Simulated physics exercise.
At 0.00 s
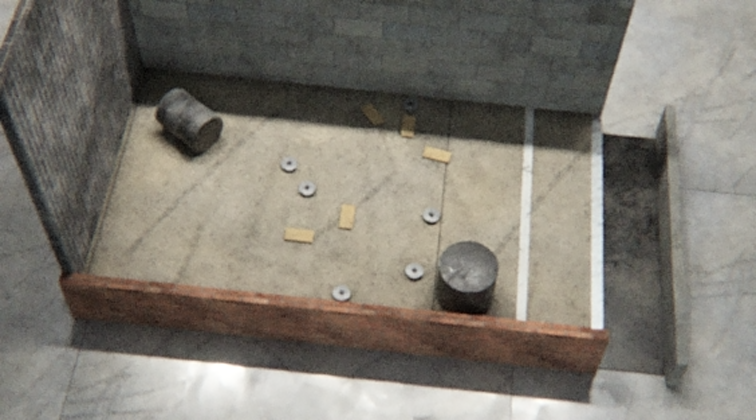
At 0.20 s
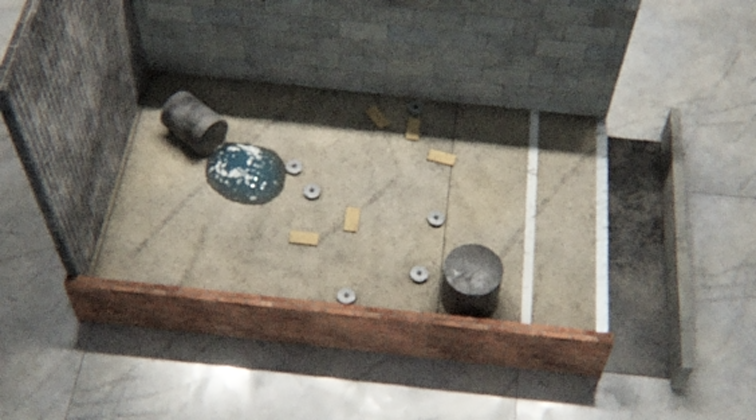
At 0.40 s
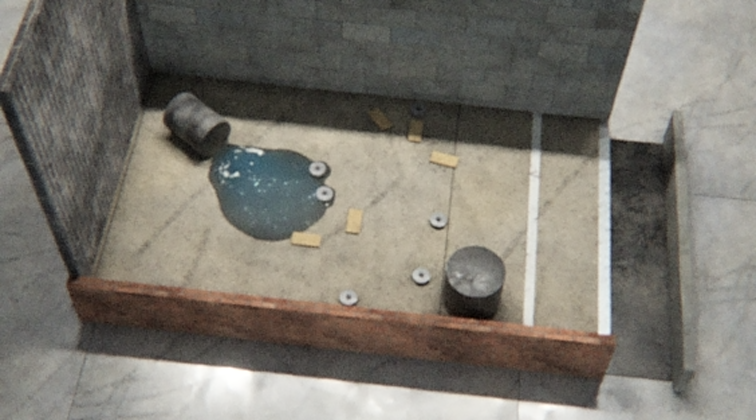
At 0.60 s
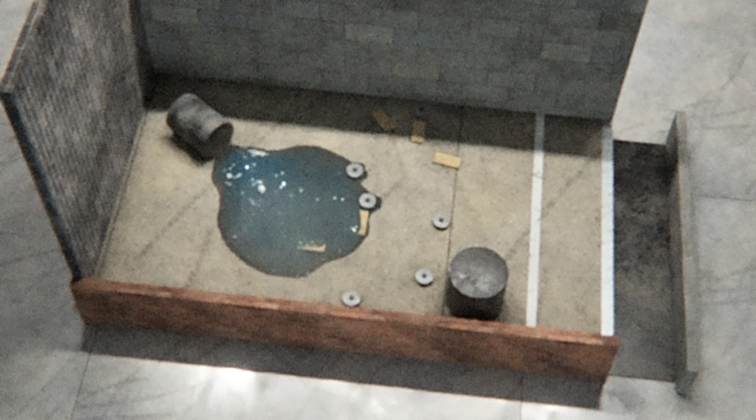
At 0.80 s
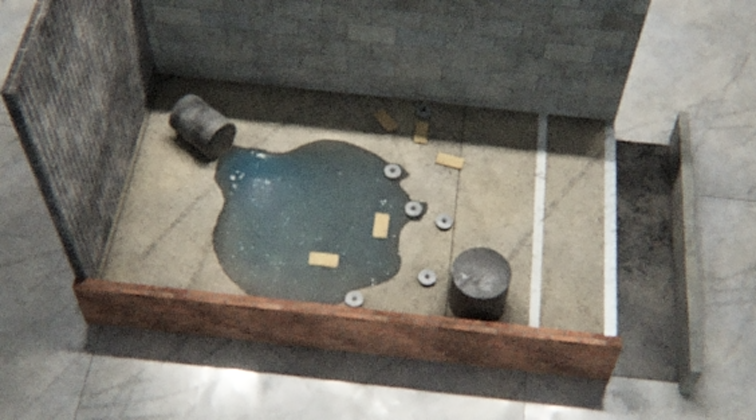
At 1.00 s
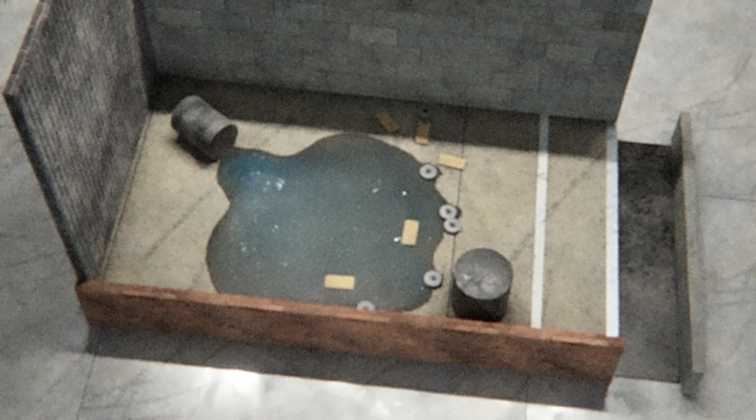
Dark blue water spreads from a fallen grey drum at the upper left of a walled workshop floor, seen from high above. Small grey lids and tan slats dot the sandy ground, with an upright drum at lower right and two white lines beyond it. The widening pool carries two lids rightward, then two slats, and finally nudges a lid by the low reddish front wall, while the view drifts very slightly.
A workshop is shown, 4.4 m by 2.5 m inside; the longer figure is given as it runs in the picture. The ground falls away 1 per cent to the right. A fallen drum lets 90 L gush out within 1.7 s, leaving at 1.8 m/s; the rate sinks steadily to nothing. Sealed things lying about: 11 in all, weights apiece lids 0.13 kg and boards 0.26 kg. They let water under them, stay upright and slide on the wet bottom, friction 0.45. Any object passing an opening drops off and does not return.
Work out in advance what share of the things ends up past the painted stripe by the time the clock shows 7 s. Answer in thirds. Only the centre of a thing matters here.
The share is between one third and two thirds.
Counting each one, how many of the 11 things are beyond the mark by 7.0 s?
Tally: 6.
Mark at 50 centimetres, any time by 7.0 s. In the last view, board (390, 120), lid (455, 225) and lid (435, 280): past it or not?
Listed order: Below the mark, above the mark and above the mark.
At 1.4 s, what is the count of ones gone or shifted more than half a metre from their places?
5.
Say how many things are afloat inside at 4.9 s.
I'd say 3 of them.
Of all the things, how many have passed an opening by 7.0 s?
Count: 6.
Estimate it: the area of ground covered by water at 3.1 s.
About 4.5 m2.
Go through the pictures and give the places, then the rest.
A lid at (307, 188) rests on the ground; a lid at (289, 164), on the bottom; water covers 0.0 m2; 0 of 11 have shifted, in the first frame.
A lid at (312, 191) rests on the ground; a lid at (294, 166), on the bottom; 0.4 m2 under water; 0 of 11 have shifted, in the second frame.
A lid at (325, 193) rests on the ground, 10 cm from its start; a lid at (318, 169), on the bottom, 19 cm from its start; water covers 0.8 m2; 2 of 11 have shifted, in the third frame.
A lid at (368, 200) rests on the ground, 47 cm from its start; a lid at (355, 170) rests on the ground, 51 cm from its start; water covers 1.6 m2; 2 of 11 have shifted, in the fourth frame.
A lid at (413, 208) rests on the ground, 86 cm from its start; a lid at (393, 171), on the bottom, 84 cm from its start; water covers 2.5 m2; 4 of 11 have shifted, in the fifth frame.
A lid at (448, 212) rests on the ground, 116 cm from its start; a lid at (428, 171) rests on the ground, 115 cm from its start; water covers 3.3 m2; 6 of 11 have shifted, in the sixth frame.
After 1.4 s 0 of 11 are over the mark; 4 afloat.
After 3.1 s 5 of 11 are over the mark; 3 afloat.
After 4.9 s 6 of 11 are over the mark; 3 afloat.
After 7.0 s 6 of 11 are over the mark; 2 afloat.
